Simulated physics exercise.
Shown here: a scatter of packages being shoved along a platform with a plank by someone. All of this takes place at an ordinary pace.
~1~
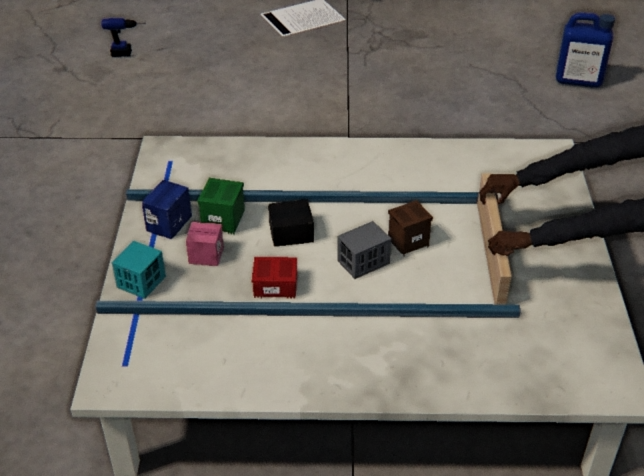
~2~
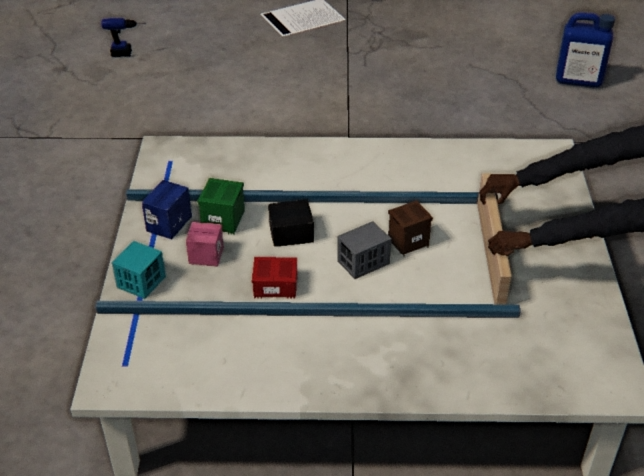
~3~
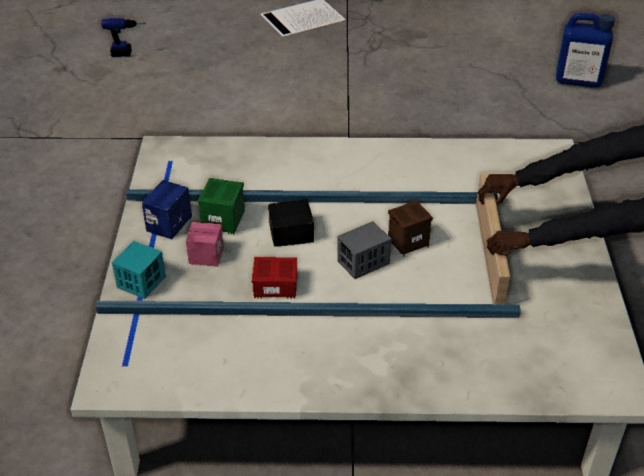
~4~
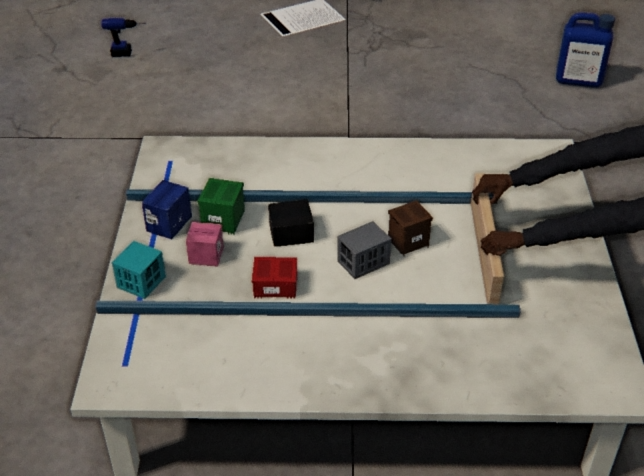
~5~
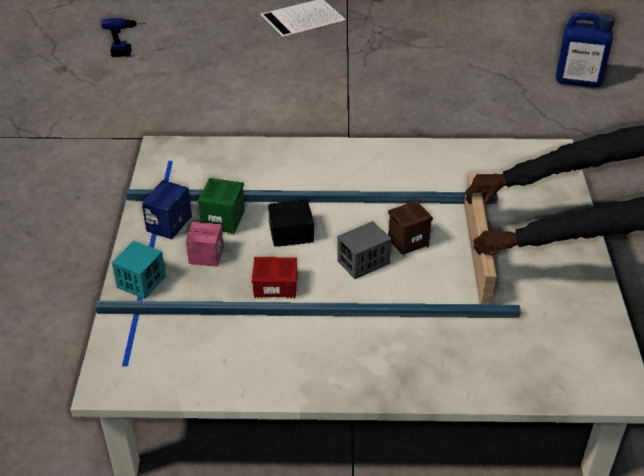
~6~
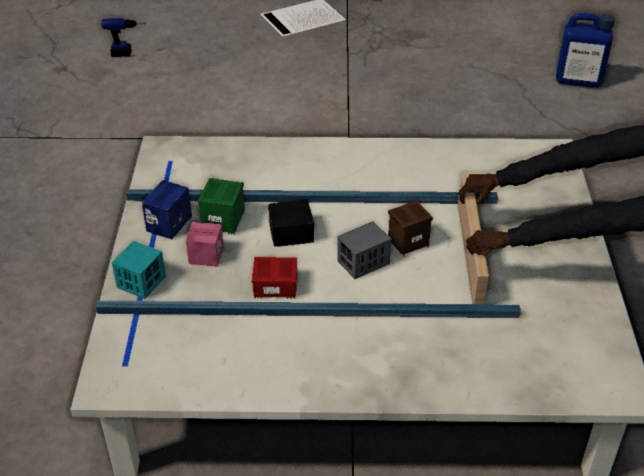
On a pale table standing on a concrete floor, eight colored crates and boxes sit scattered between two blue rails, with a blue tape line at the left. Two dark-sleeved arms grip a wooden plank at the right and slide it slightly leftward, while the boxes stay still, a gap remaining before the brown one.
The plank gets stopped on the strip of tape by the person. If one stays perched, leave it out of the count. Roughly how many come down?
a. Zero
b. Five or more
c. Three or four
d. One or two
(b) Five or more.
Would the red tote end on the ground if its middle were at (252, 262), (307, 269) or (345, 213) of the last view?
Place by place, it is lost; is kept; stays on.
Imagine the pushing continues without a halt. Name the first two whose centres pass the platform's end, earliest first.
Going earliest first, the blue parcel leads and the green tote follows.
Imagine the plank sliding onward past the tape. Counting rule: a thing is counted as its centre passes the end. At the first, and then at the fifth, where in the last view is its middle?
In pixels, around (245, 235) followed by around (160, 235).
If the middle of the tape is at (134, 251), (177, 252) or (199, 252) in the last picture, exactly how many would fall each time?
Try 1: 5; try 2: 2; try 3: 2.
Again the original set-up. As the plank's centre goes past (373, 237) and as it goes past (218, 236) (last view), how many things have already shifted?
The number moved is 2 and then 7.
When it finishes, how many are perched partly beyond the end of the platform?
1.
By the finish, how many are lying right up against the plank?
3.
Soon after, none off yet; turquoise crate at rest near (139, 270); blue parcel at rest near (167, 210); pink parcel at rest near (205, 244).
By the end, the number that fall off is five or more; fallen, black box, green tote, pink parcel, blue parcel and turquoise crate.
